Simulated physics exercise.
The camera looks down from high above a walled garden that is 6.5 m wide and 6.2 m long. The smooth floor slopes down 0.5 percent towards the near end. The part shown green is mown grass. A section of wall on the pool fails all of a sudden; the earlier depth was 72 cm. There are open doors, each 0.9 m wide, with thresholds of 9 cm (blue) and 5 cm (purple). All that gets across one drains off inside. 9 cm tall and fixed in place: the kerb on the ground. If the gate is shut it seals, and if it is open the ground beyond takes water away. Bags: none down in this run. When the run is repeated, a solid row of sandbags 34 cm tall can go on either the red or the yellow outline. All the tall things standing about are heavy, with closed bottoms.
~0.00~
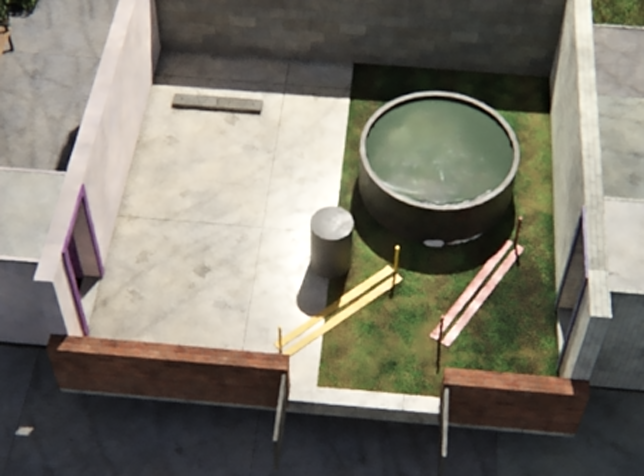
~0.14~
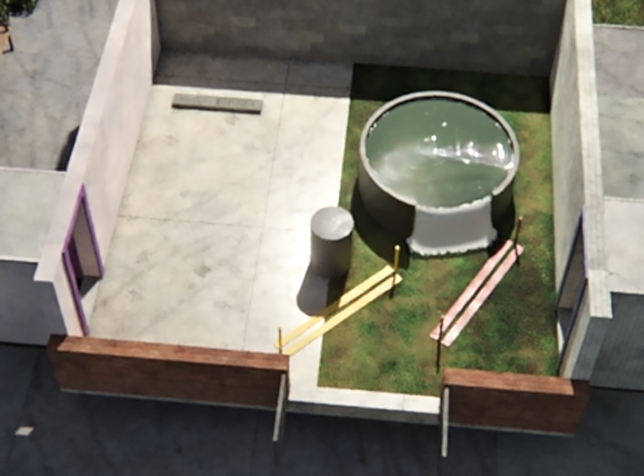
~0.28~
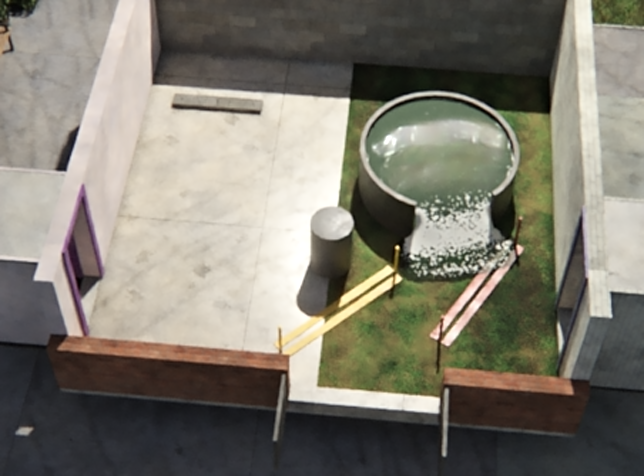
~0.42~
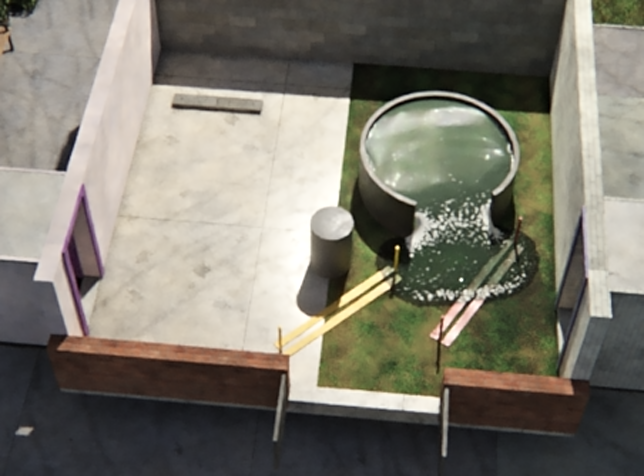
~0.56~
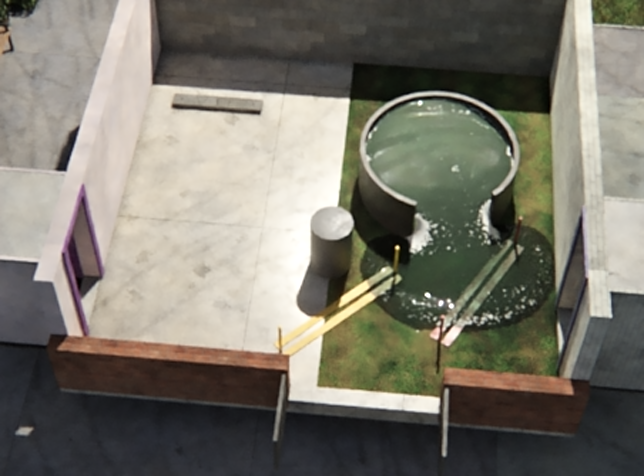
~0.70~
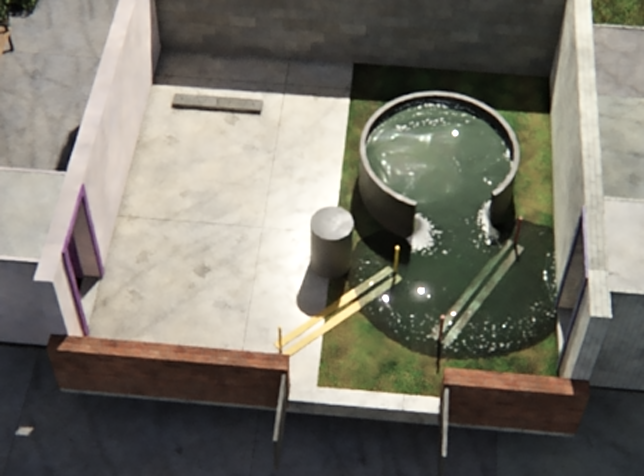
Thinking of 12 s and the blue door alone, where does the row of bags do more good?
On the red mark.
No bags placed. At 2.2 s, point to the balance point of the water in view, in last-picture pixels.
Centre estimate: Near (455, 253).
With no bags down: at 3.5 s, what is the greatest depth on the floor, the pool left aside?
22 cm.
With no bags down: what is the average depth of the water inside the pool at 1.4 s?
I'd estimate the average depth at close to 46 centimetres.
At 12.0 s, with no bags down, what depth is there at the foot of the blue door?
About 6.5 centimetres.
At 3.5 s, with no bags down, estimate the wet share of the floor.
The flood covers close to 35 per cent of the floor.
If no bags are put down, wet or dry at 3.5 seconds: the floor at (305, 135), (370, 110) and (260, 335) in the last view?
Bone dry, bone dry, soaked.
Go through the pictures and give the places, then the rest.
The first frame shows the pool at (439, 152) is whole and still, 72 cm deep.
In the second frame, water pours out at (454, 227) and has run 0.6 m, to (493, 232); typically 8 cm deep outside, 72 cm at the pool's back.
In the third frame, water pours out at (453, 230) and has run 0.9 m, to (510, 262); typically 12 cm deep outside, 72 cm at the pool's back.
In the fourth frame, water pours out at (453, 232) and has run 1.3 m, to (527, 280); typically 10 cm deep outside, 72 cm at the pool's back.
In the fifth frame, the front is at (523, 315), 1.6 m from the gap at (453, 232); 3.7 m2 of floor is under water; 70 cm left at the back of the pool.
In the sixth frame, the front is at (532, 341), 2.0 m from the gap at (453, 231); 5.2 m2 of floor is under water; 62 cm left at the back of the pool.
After 1.4 s water covers 25 % of the floor and is deepest (38 cm) near (560, 407) in the run without bags; in at the blue door, 6 L with no bags, 0 L with the row on red, 11 L on yellow.
After 2.2 s water covers 30 % of the floor and is deepest (39 cm) near (560, 407) in the run without bags; in at the blue door, 49 L with no bags, 0 L with the row on red, 60 L on yellow.
After 3.5 s water covers 35 % of the floor and is deepest (22 cm) near (558, 339) in the run without bags; in at the blue door, 149 L with no bags, 0 L with the row on red, 161 L on yellow.
After 7.0 s water covers 60 % of the floor and is deepest (12 cm) near (492, 401) in the run without bags; in at the blue door, 240 L with no bags, 0 L with the row on red, 254 L on yellow.
After 12.0 s water covers 90 % of the floor and is deepest (8 cm) near (533, 405) in the run without bags; in at the blue door, 248 L with no bags, 0 L with the row on red, 266 L on yellow.
